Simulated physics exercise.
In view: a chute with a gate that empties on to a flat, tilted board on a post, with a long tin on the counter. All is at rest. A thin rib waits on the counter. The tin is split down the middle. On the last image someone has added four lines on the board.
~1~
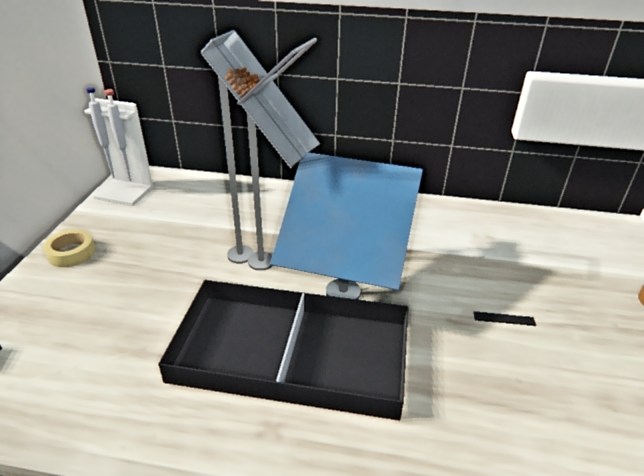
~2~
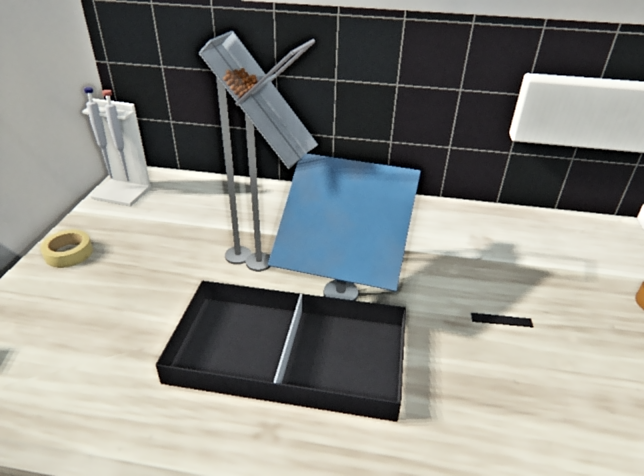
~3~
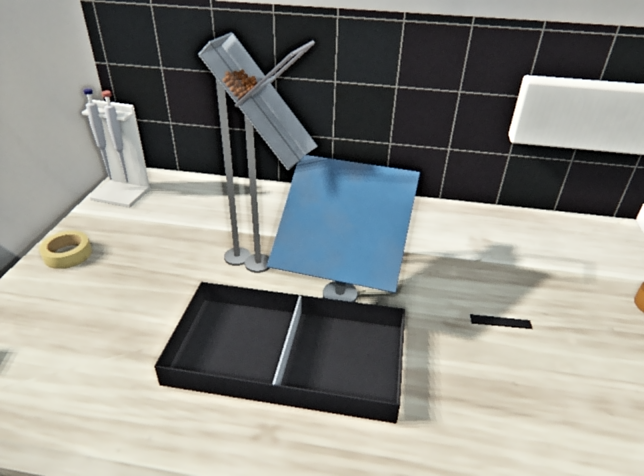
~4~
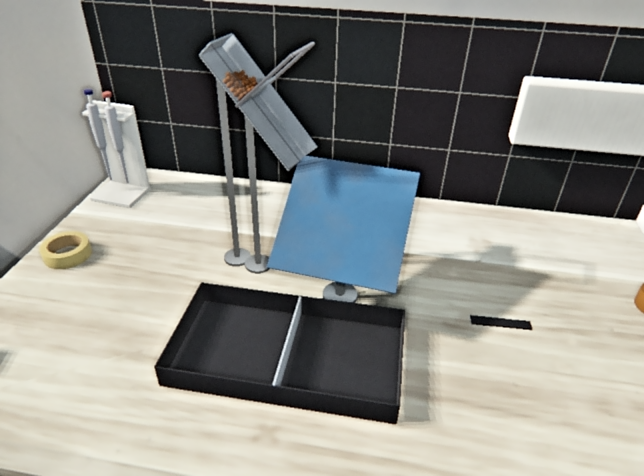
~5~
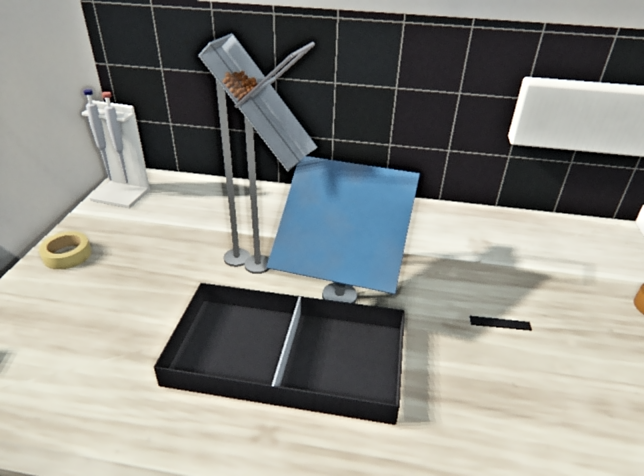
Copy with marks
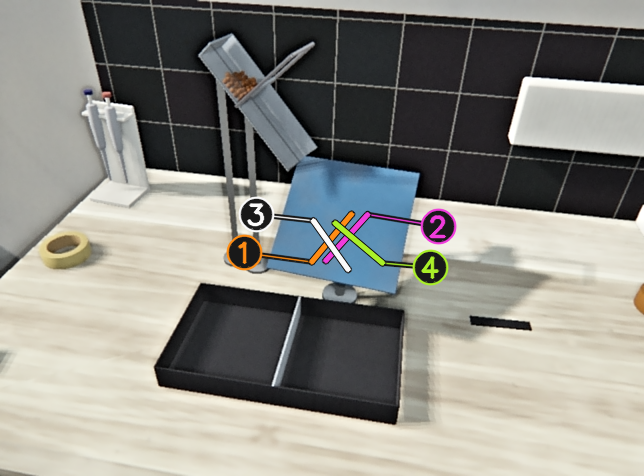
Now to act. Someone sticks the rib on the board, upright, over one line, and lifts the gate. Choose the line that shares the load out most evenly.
Line 2 does it best.
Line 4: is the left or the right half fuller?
More lands on the right.
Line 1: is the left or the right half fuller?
Left.
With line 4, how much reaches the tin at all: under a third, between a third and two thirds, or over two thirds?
It is between a third and two thirds.
On the marked copy, line 1 from (351, 214) to (311, 262); line 2 from (367, 214) to (325, 260); line 3 from (313, 220) to (348, 269); line 4 from (335, 223) to (382, 263).
With 1, of what is caught, nearly all in the left half, a small part in the right.
With 2, of what is caught, about two thirds in the left half, about a third in the right.
With 3, of what is caught, a small part in the left half, nearly all in the right.
With 4, of what is caught, a small part in the left half, nearly all in the right.
